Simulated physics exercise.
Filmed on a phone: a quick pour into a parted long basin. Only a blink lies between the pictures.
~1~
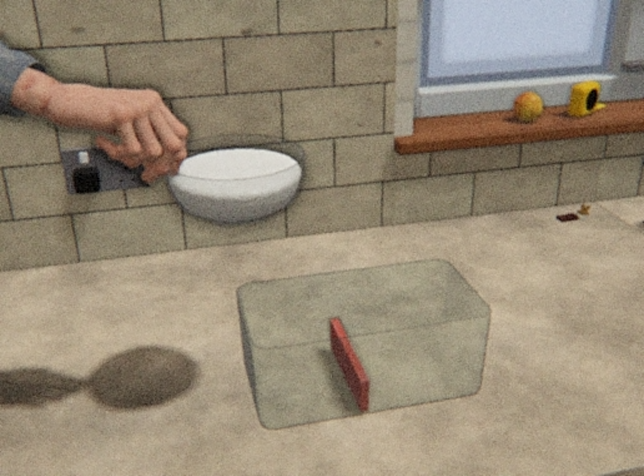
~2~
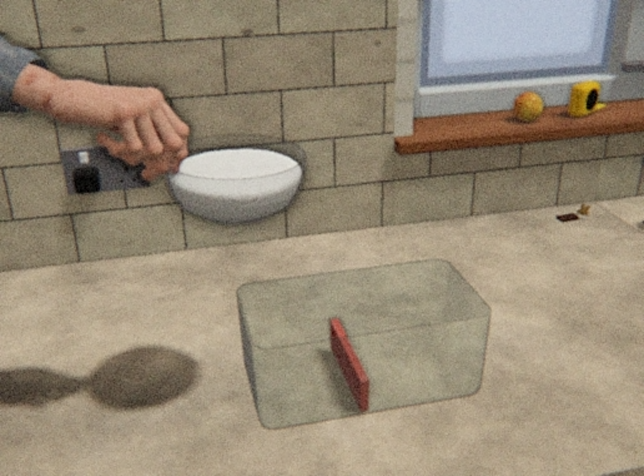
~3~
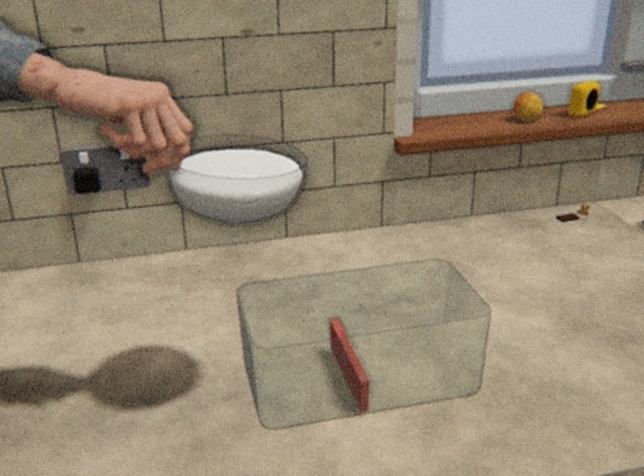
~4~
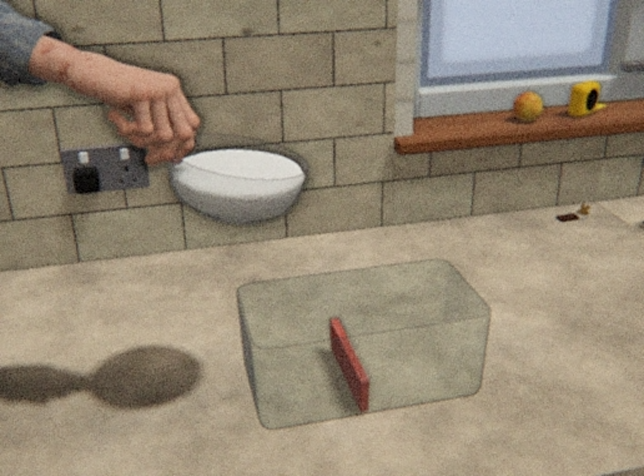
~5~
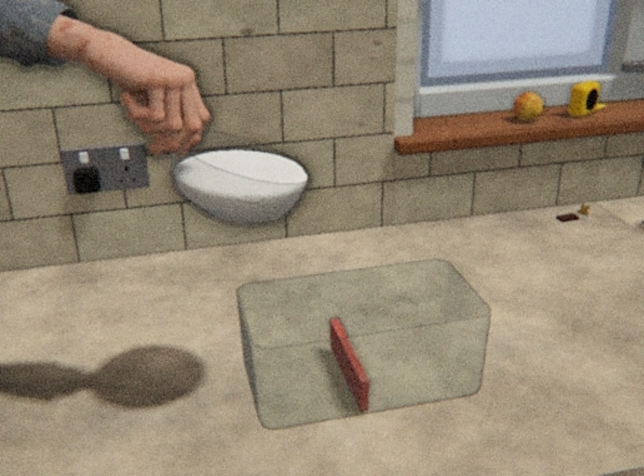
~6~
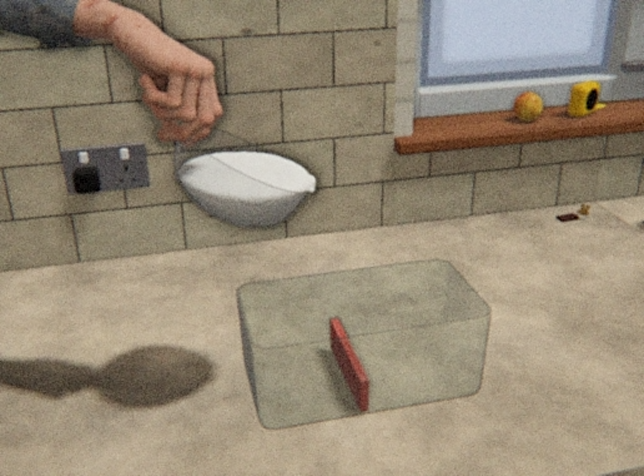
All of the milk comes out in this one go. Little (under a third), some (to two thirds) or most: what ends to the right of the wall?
In the end from a third to two thirds is right of the wall.
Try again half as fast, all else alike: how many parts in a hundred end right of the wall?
Near 65 %.
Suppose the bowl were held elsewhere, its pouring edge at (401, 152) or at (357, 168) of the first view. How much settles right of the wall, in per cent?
The first gives 85 %, the second 90 %.
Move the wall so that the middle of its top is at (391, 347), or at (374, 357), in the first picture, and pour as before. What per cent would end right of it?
Roughly 10 per cent, and 25 per cent.
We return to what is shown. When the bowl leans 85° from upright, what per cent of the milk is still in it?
Close to 20 per cent.
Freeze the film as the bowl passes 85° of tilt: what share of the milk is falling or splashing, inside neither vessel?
Near 50 %.
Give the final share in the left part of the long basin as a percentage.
Roughly 40 in a hundred.
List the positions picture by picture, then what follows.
In the first picture, tilt 0°; pouring edge (302, 151); surface from (168, 175) to (299, 162); the long basin's rim runs from (244, 317) to (469, 286); the wall's top is at (348, 349).
In the second picture, tilt 1°; pouring edge (303, 152); surface from (168, 174) to (299, 163).
In the third picture, tilt 5°; pouring edge (304, 156); surface from (170, 173) to (300, 165).
In the fourth picture, tilt 11°; pouring edge (306, 164); surface from (172, 172) to (301, 167).
In the fifth picture, tilt 20°; pouring edge (307, 173); surface from (175, 171) to (304, 167).
In the sixth picture, tilt 29°; pouring edge (307, 185); surface from (179, 172) to (304, 176); 4 per cent is over the edge.
A moment on, the bowl is tipped on its side and 19 per cent is still to pour, 4 is left of the wall and 25 right of it.
Next, the bowl is tipped on its side and 2 per cent is still to pour, 33 is left of the wall and 59 right of it.
Then the bowl is tipped on its side and 0 per cent is still to pour, 40 is left of the wall and 59 right of it.
Later the bowl is tipped on its side and 0 per cent is still to pour, 40 is left of the wall and 59 right of it.
At rest 40 per cent lies left of the wall, 59 right of it and 1 outside.
